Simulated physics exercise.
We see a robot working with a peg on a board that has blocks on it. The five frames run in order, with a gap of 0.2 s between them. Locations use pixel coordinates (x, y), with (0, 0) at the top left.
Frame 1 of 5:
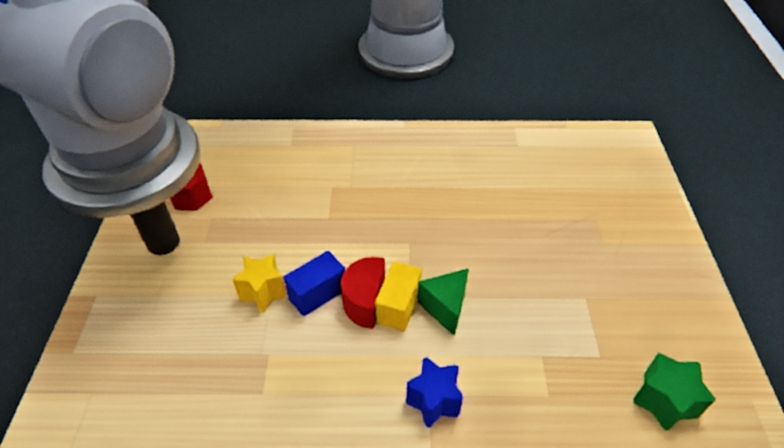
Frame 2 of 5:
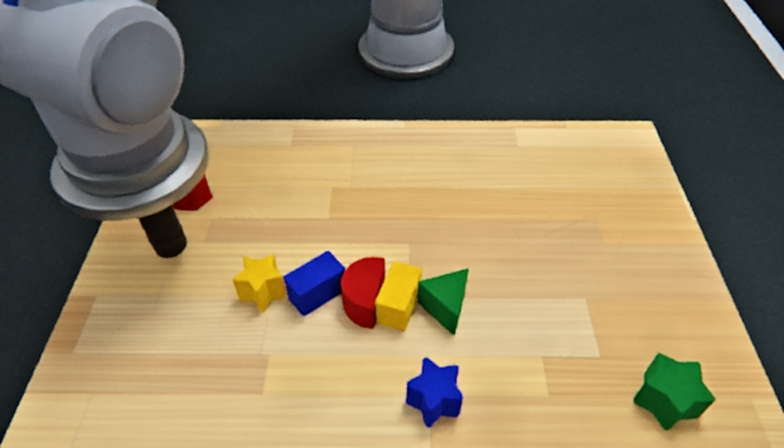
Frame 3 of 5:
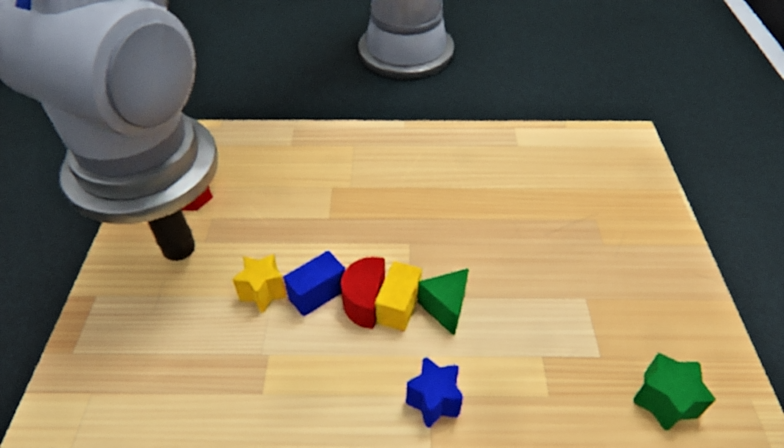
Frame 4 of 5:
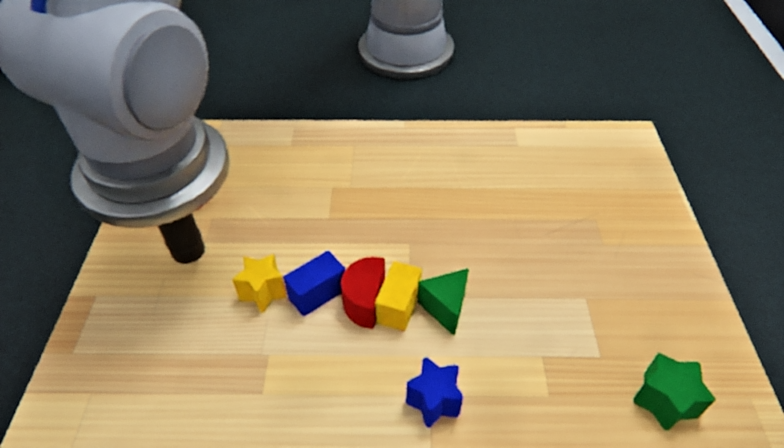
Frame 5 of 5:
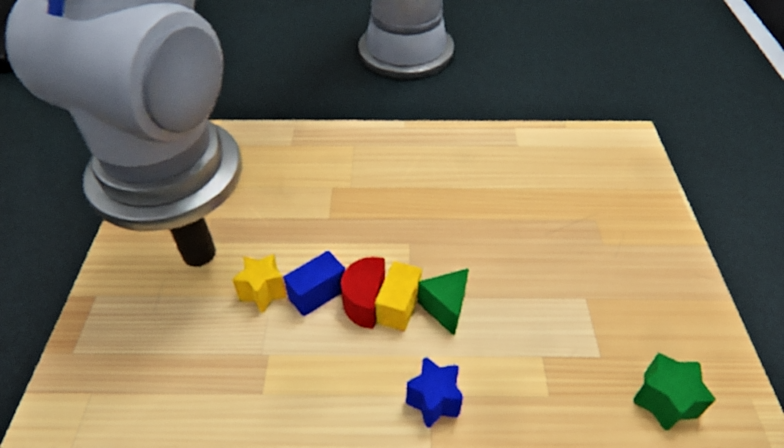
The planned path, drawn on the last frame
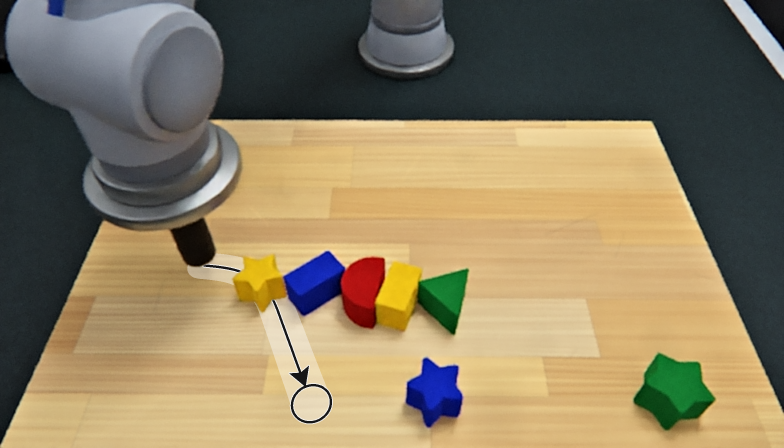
On a light wooden board, a grey robot arm with a dark peg moves slowly to the right near the left side, toward a yellow star-shaped block in a row of colourful blocks, while all the blocks stay still.
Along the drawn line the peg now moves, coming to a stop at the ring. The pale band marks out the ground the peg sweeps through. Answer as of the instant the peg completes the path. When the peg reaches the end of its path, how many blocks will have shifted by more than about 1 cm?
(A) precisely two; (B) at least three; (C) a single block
I choose A.
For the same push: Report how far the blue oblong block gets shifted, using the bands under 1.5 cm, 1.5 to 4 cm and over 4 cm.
Net shift: 1.5 to 4 cm.
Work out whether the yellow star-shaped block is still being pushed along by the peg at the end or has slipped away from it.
Carried ahead at the end.
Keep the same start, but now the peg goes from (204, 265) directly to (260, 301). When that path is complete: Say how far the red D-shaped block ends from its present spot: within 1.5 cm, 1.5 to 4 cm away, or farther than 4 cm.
Once the path ends, it will sit under 1.5 cm from where it is now.
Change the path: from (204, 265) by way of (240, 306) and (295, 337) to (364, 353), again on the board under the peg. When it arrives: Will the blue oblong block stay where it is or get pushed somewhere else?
Shifted out of place.
Drawn move, from (204, 265) through (262, 285) and (288, 338) to (311, 403).
The first path, step by step. One third of the way, peg (259, 275); yellow star-shaped block (274, 285), turned 40° clockwise; blue oblong block (321, 275), turned 20° anticlockwise.
Two thirds of the way, peg (285, 329); yellow star-shaped block (301, 345), turned 40° clockwise; blue oblong block (325, 286), turned 75° anticlockwise.
At the end, peg (309, 394); yellow star-shaped block (336, 409), turned 25° clockwise; blue oblong block (325, 286), turned 75° anticlockwise; red D-shaped block still.
